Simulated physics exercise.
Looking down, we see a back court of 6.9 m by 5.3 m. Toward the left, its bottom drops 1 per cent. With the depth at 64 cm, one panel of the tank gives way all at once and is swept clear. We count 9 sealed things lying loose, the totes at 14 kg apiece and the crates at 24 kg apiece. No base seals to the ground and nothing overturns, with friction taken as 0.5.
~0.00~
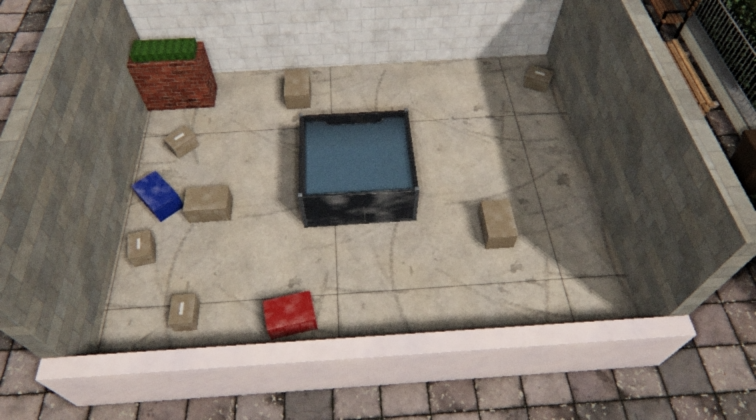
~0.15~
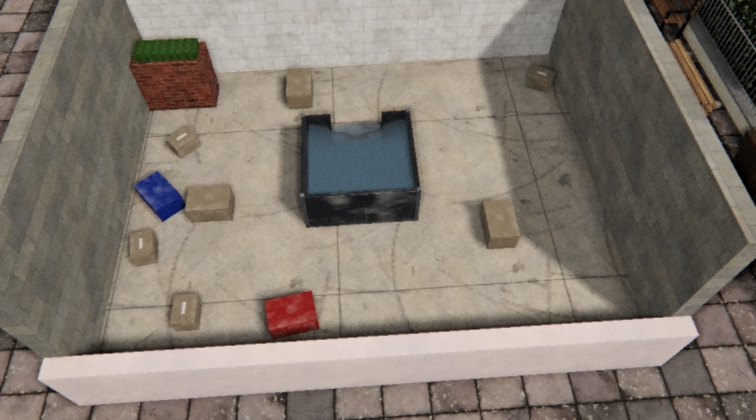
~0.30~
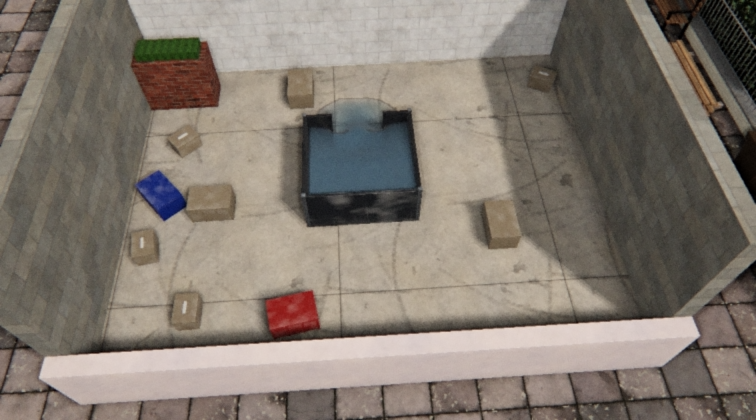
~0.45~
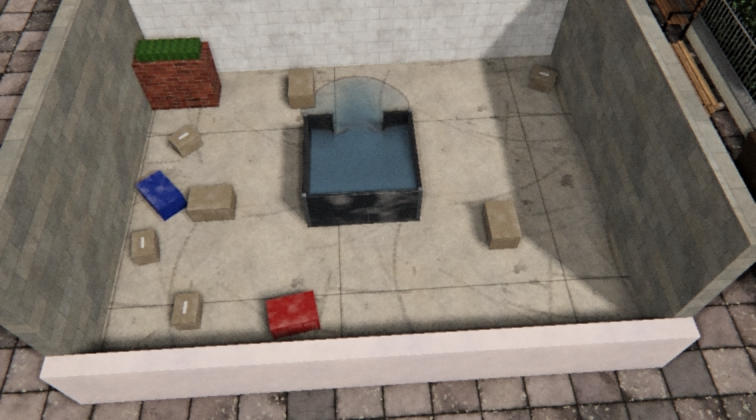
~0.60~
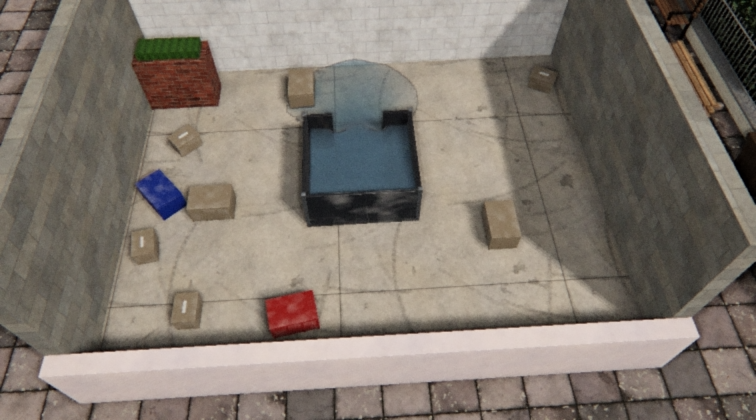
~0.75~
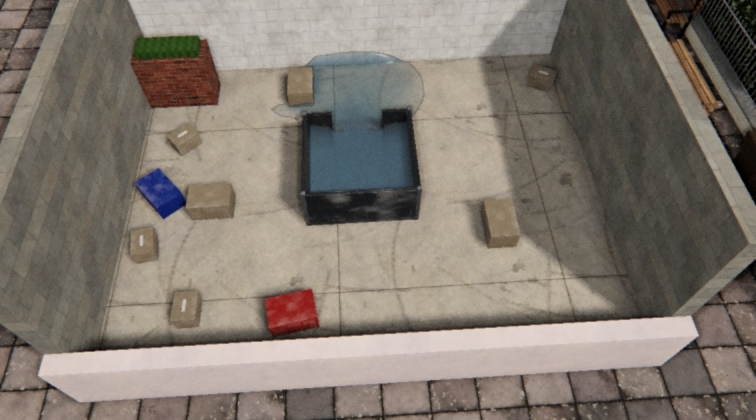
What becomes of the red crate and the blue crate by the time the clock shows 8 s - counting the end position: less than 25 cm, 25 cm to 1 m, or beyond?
Observation: Red crate scarcely moves, blue crate scarcely moves.
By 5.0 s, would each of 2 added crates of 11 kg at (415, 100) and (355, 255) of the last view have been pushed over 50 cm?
So it goes across the line, then behind the line.
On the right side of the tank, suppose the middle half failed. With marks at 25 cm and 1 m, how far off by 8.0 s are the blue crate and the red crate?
Well, the blue crate basically stays there and the red crate basically stays there.
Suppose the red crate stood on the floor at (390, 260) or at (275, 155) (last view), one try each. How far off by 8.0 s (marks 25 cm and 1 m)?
I'd expect that it remains where it was first and remains where it was second.
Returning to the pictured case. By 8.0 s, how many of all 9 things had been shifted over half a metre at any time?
2.
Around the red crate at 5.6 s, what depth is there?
Roughly 0 cm at that moment.
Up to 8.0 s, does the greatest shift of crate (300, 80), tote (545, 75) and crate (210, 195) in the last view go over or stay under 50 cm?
Taking them in order: Exceeded, exceeded and fell shy.
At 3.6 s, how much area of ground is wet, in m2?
Close to 18 m2, I'd say.
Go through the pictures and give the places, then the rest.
The first picture shows the red crate at (289, 310) rests on the ground; the blue crate at (155, 190) rests on the ground; 2.0 m2 under water; 0 of 9 have shifted.
The second picture shows the red crate at (291, 310), on the bottom; the blue crate at (157, 190), on the bottom; 2.5 m2 under water; 0 of 9 have shifted.
The third picture shows the red crate at (292, 310), on the bottom; the blue crate at (158, 189) rests on the ground; water covers 3.2 m2; 0 of 9 have shifted.
The fourth picture shows the red crate at (292, 310), on the bottom; the blue crate at (159, 189), on the bottom; water covers 4.1 m2; 0 of 9 have shifted.
The fifth picture shows the red crate at (292, 309) rests on the ground; the blue crate at (158, 188), on the bottom; 4.8 m2 under water; 0 of 9 have shifted.
The sixth picture shows the red crate at (291, 308) rests on the ground; the blue crate at (158, 187), on the bottom; 5.3 m2 under water; 0 of 9 have shifted.
After 1.6 s the red crate is near (291, 308), 0.0 m from its start, aground; the blue crate is near (158, 187), 0.0 m from its start, aground; 0 afloat.
After 3.6 s the red crate is near (291, 308), 0.0 m from its start, aground; the blue crate is near (158, 187), 0.0 m from its start, aground; 0 afloat.
After 5.6 s the red crate is near (291, 308), 0.0 m from its start, aground; the blue crate is near (158, 187), 0.0 m from its start, aground; 0 afloat.
After 8.0 s the red crate is near (291, 308), 0.0 m from its start, aground; the blue crate is near (158, 187), 0.0 m from its start, aground; 0 afloat.
